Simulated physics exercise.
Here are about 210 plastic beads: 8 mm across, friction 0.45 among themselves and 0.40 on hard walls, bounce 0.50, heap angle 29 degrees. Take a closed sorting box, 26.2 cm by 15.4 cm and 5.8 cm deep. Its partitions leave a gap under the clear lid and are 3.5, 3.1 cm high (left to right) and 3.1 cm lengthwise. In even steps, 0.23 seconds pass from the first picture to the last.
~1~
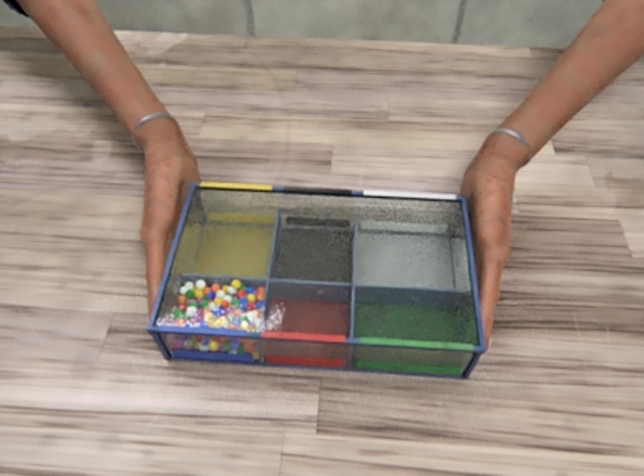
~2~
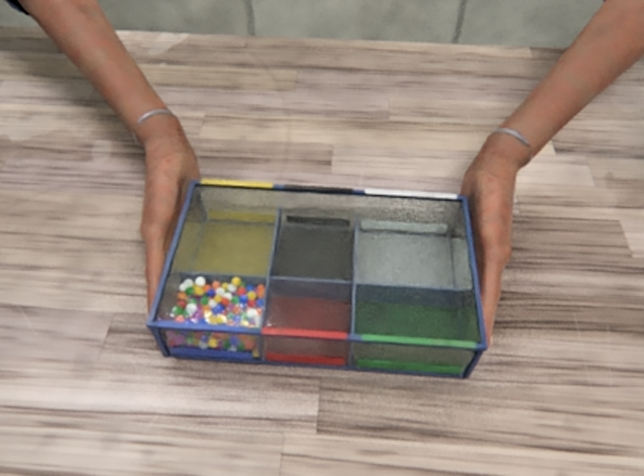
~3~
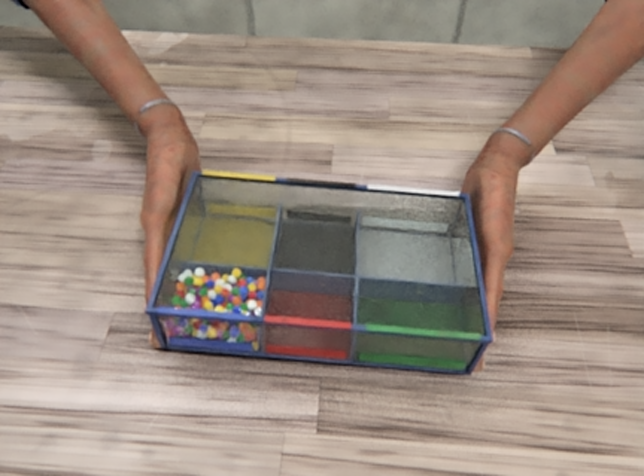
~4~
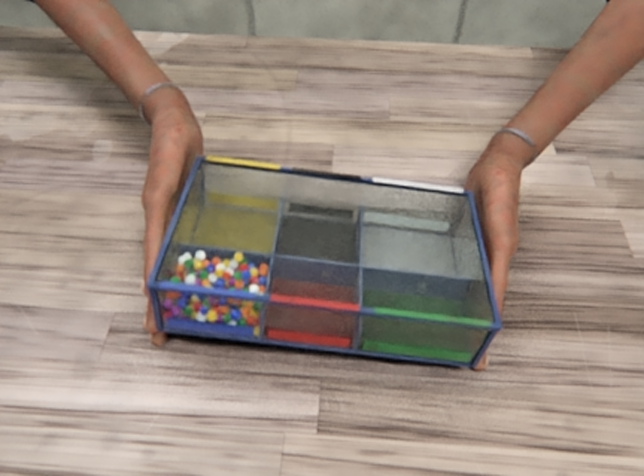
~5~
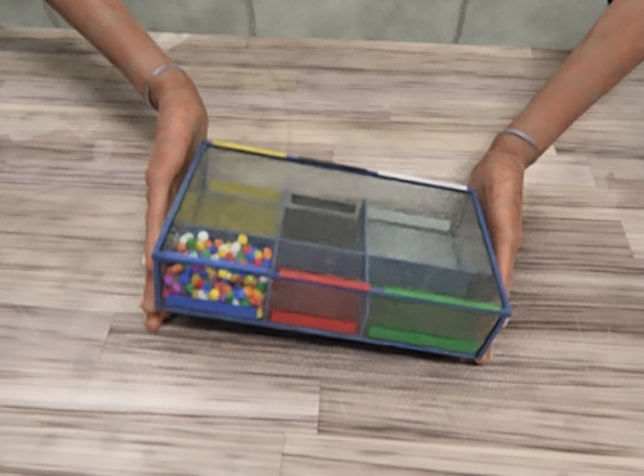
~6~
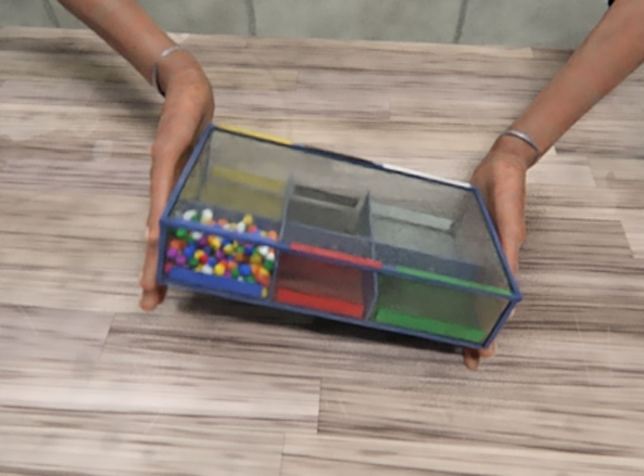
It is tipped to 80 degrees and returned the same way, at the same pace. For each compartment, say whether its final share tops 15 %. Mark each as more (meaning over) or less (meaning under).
Red - less; blue - more; green - less; yellow - less; white - more; black - more.
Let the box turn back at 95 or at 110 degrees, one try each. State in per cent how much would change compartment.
I'd expect close to 90 and then close to 100 per cent.
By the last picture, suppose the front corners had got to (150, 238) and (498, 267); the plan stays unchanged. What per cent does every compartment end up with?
In per cent, the final split is red 0, blue 40, green 0, yellow 50, white 0, black 10.
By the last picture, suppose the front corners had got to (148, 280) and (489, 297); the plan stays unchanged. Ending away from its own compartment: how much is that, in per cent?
About 45 per cent.
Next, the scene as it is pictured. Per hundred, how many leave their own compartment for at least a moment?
70 per cent, give or take.
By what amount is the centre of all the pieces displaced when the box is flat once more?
I'd say close to 11.5 cm in total.
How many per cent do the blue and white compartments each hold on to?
In the blue compartment 30 percent, in the white 25 percent.
Then, 0.59 s after the last picture, tilt 79 degrees; red 5 %, blue 65 %, yellow 15 %, black 15 %.
Then, 0.99 s after the last picture, tilt 32 degrees; blue 30 %, yellow 5 %, white 25 %, black 45 %.
Then, 1.46 s after the last picture, tilt 0 degrees; blue 30 %, yellow 5 %, white 25 %, black 40 %.
In the end, red 0 %, blue 30 %, green 0 %, yellow 5 %, white 25 %, black 40 %.
